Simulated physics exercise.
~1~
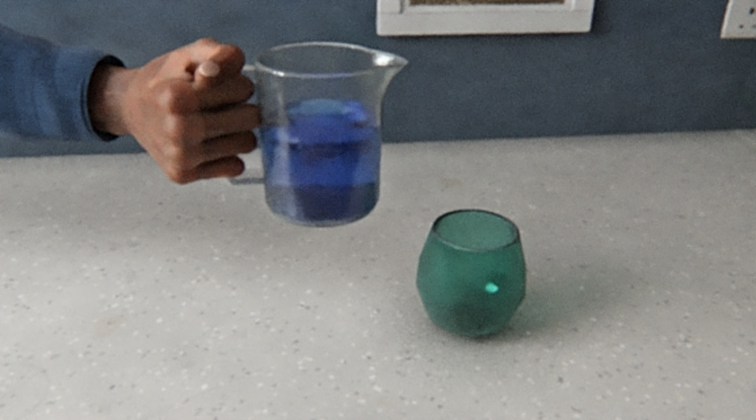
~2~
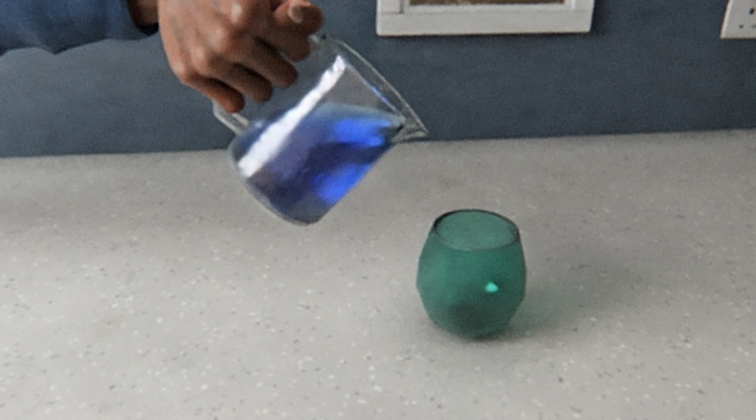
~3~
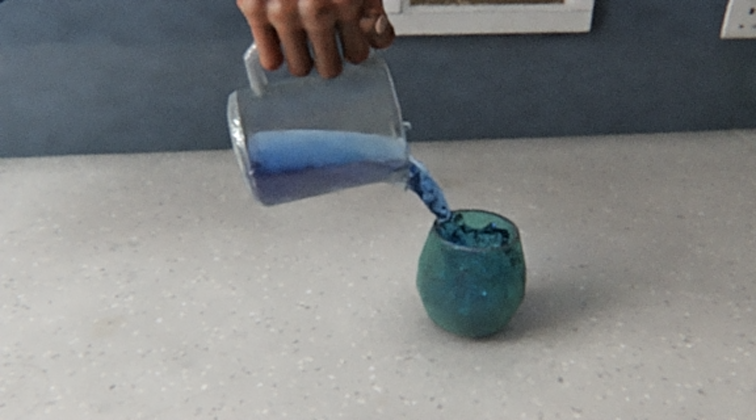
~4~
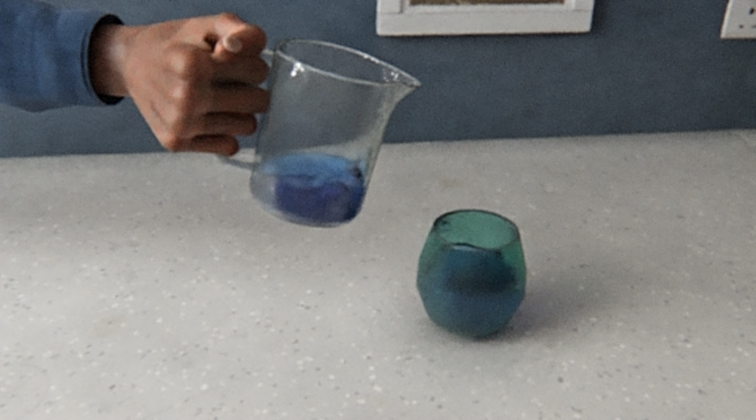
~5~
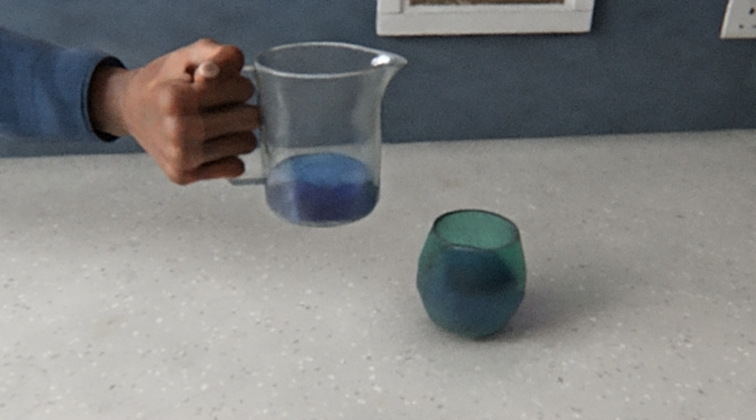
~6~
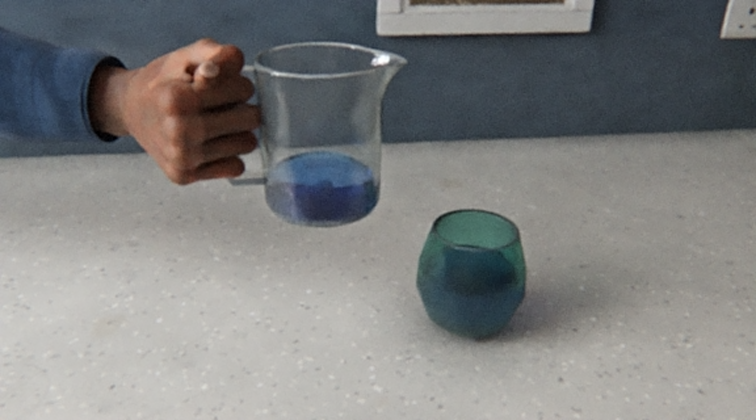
At the start, a hand in a blue sleeve holds a clear glass pitcher of blue liquid above a pale speckled work surface, to the left of an empty green stemless glass. The hand tips the pitcher to the right, lowering its spout toward the glass. Tilted almost onto its side, the pitcher sends a blue stream from its spout into the glass, which darkens as it fills. The hand then brings the pitcher upright again, and the stream stops. In the end, the pitcher is held level with some blue liquid left, and the green glass stands partly filled.
